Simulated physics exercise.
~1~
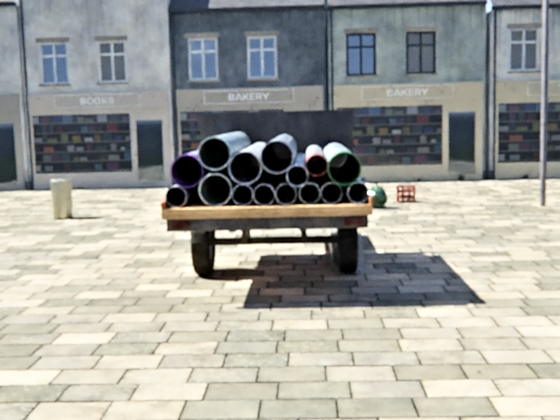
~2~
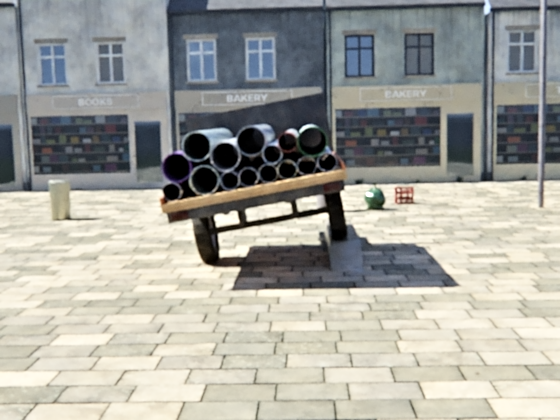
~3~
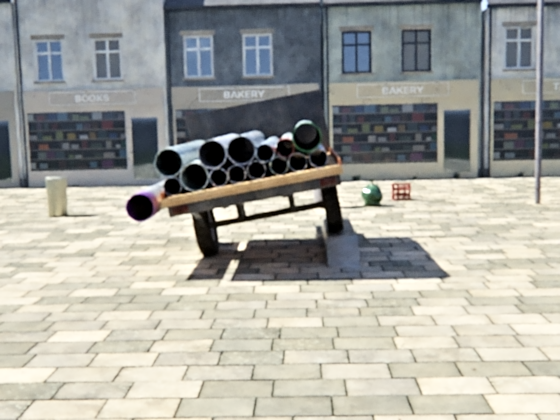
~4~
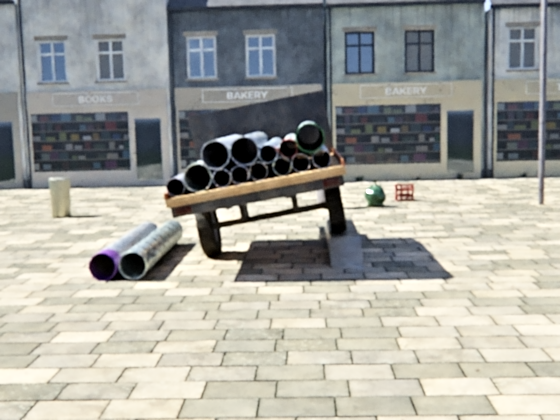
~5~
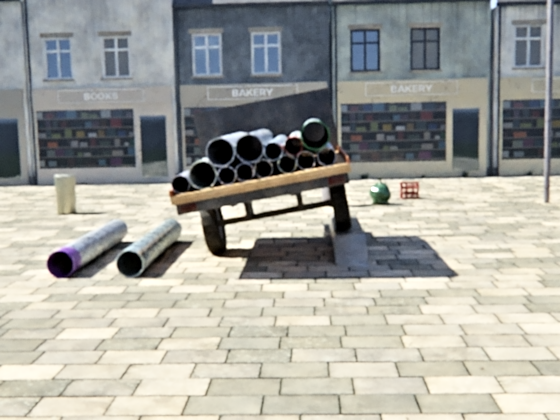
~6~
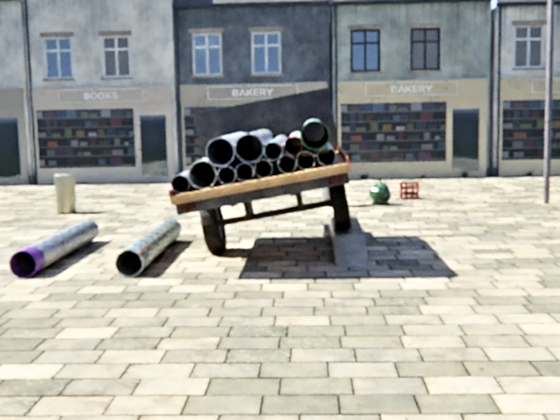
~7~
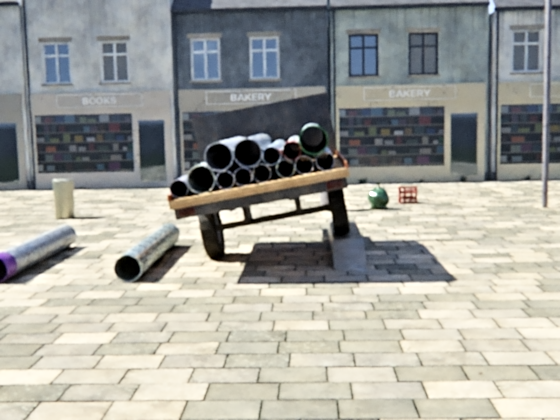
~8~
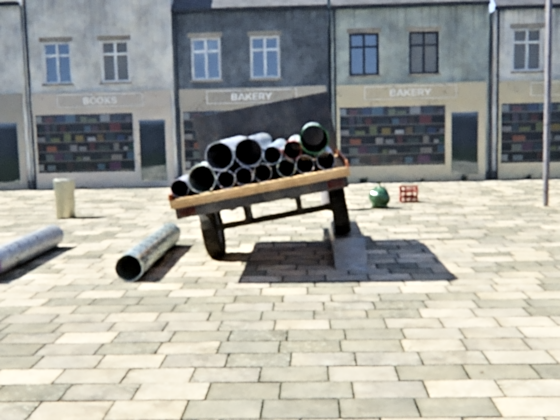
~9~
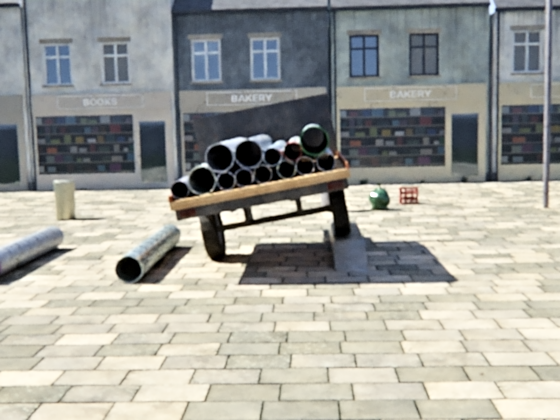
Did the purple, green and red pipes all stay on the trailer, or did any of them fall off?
The purple pipe fell off the left side onto the ground. The green and red ones stayed on the leaning deck.
A flat trailer stacked with pipes tilted to the left in a paved square, and a purple-ended pipe and a grey one rolled off its low side. They came to rest on the ground to the left while the others stayed on the leaning deck.
